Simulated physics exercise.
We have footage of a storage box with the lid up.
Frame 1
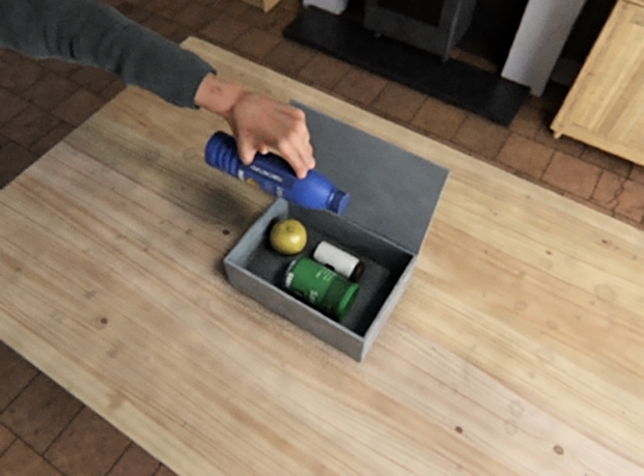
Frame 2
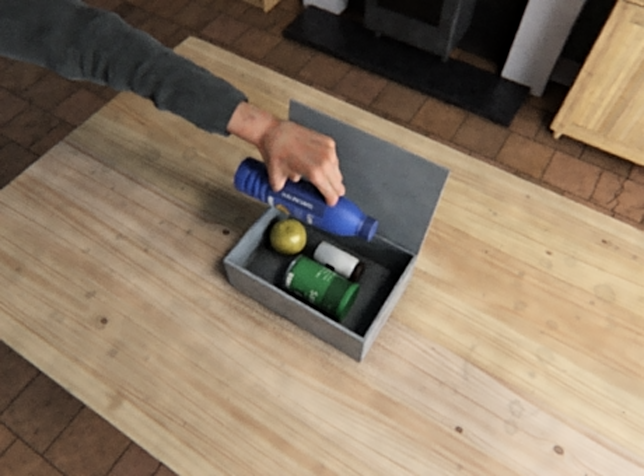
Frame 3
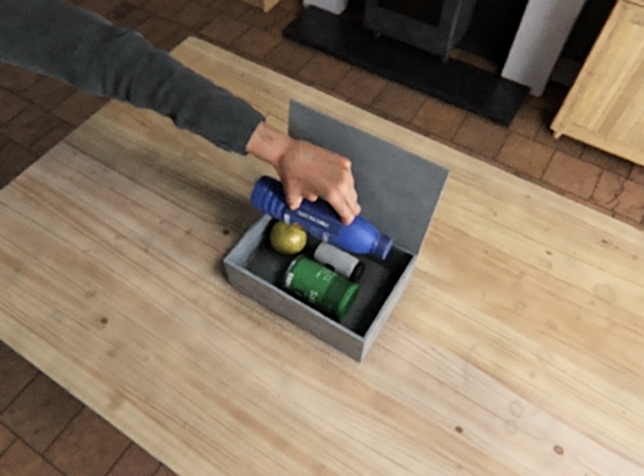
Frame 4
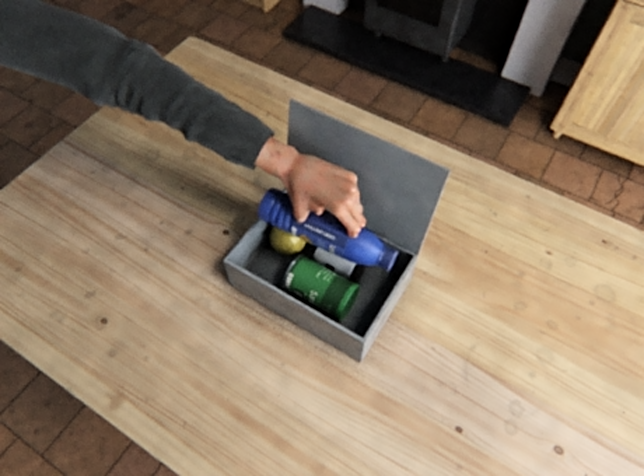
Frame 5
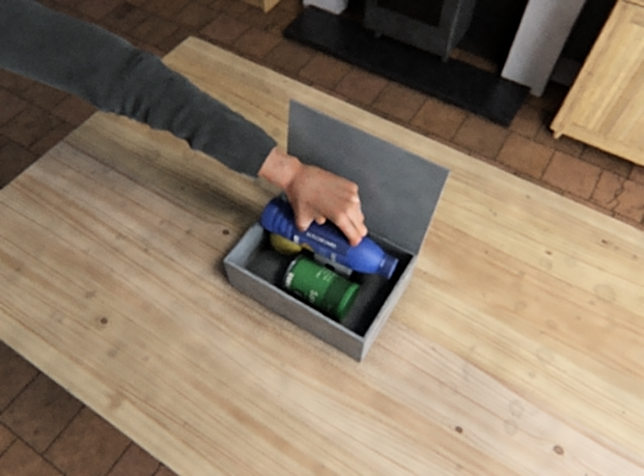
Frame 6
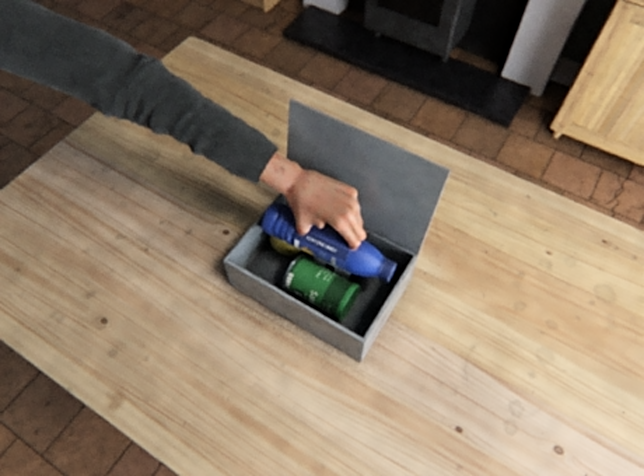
A hand gripping a blue bottle moved right and lowered it into an open gray box on a wooden table, over a yellow apple and a white shaker, beside a green tin.
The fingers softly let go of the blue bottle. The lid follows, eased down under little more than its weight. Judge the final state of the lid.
The lid is not fully down.
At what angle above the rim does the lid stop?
Some 20°.
Then, 1.10 s past the last view, lid starting down; blue bottle displaced a little near (322, 262); white shaker displaced about its own width; green tin displaced a little.
Then, 1.80 s past the last view, lid 40° above the rim; blue bottle displaced a little near (322, 262); white shaker displaced about its own width; green tin displaced a little.
Finally, lid 19° above the rim; all 4 still in place. Final places as the last picture's camera would see them, blue bottle near (323, 262).
